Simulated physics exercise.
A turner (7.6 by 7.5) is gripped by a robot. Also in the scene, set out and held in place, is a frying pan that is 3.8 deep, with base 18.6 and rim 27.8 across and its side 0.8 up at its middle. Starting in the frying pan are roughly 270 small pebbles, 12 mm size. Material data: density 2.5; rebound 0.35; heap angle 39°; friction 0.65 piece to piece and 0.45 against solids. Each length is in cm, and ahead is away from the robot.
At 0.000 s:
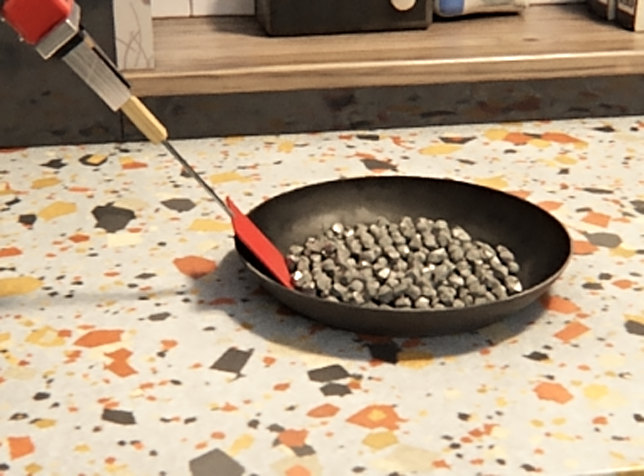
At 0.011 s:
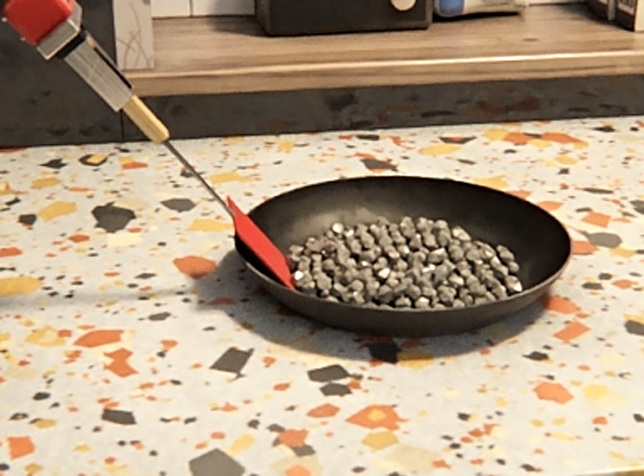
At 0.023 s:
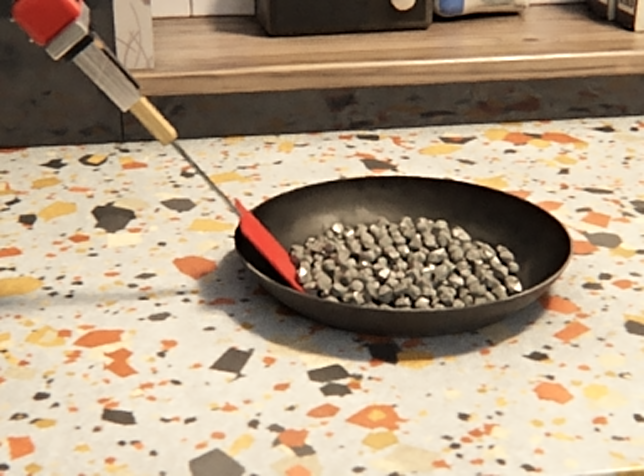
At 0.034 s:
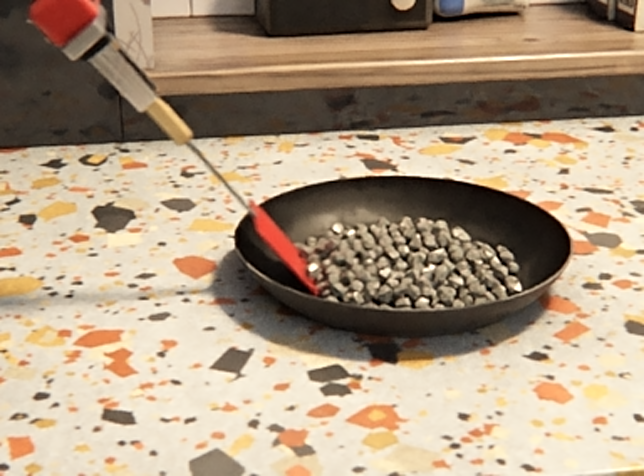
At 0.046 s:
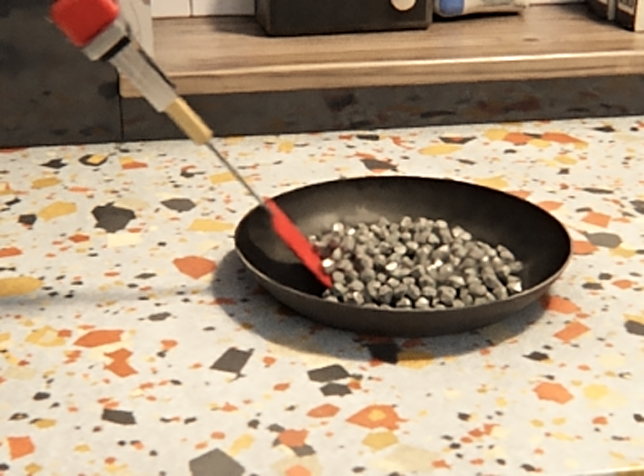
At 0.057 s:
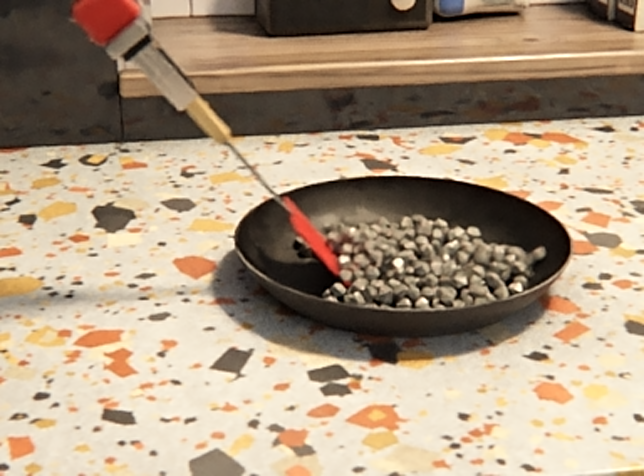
A red turner gripped by a robot rests at the left side of a dark frying pan of small gray pebbles, then slides rightward through the pan, pushing the nearest pebbles to the right and baring some of the pan's left side.
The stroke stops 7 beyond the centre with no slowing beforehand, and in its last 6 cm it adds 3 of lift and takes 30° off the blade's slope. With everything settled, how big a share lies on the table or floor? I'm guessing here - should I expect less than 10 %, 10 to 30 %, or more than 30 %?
You should expect 10 to 30 %.
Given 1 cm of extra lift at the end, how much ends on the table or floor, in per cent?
I'd reckon around 10 per cent.
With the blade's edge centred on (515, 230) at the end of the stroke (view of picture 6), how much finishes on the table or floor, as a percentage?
Around 20 percent ends on the table or floor.
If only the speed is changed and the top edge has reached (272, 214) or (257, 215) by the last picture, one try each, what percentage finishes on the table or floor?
Roughly 5 and 5 percent.
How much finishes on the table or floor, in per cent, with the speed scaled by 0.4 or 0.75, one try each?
Roughly 5 percent for the first try, 5 percent for the second.
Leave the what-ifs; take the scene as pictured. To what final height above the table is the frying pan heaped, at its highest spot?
About 4.5 cm above the table.
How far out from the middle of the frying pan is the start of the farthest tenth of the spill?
40 cm.
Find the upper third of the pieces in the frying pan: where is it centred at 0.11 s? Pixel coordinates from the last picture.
Roughly pixel (446, 242).
By 0.08 s, sloping 52°, highest piece 6 above the table; 266 in the frying pan.
By 0.11 s, sloping 44°, highest piece 9 above the table; 262 in the frying pan, 4 on the blade or in flight.
By 0.33 s, sloping 22°, highest piece 6 above the table; 229 in the frying pan, 34 on the table or floor, 3 on the blade or in flight.
By 1.38 s, sloping 22°, highest piece 5 above the table; 229 in the frying pan, 37 on the table or floor.
Final count, 229 in the frying pan, 37 on the table or floor. That is 14 % on the table or floor.
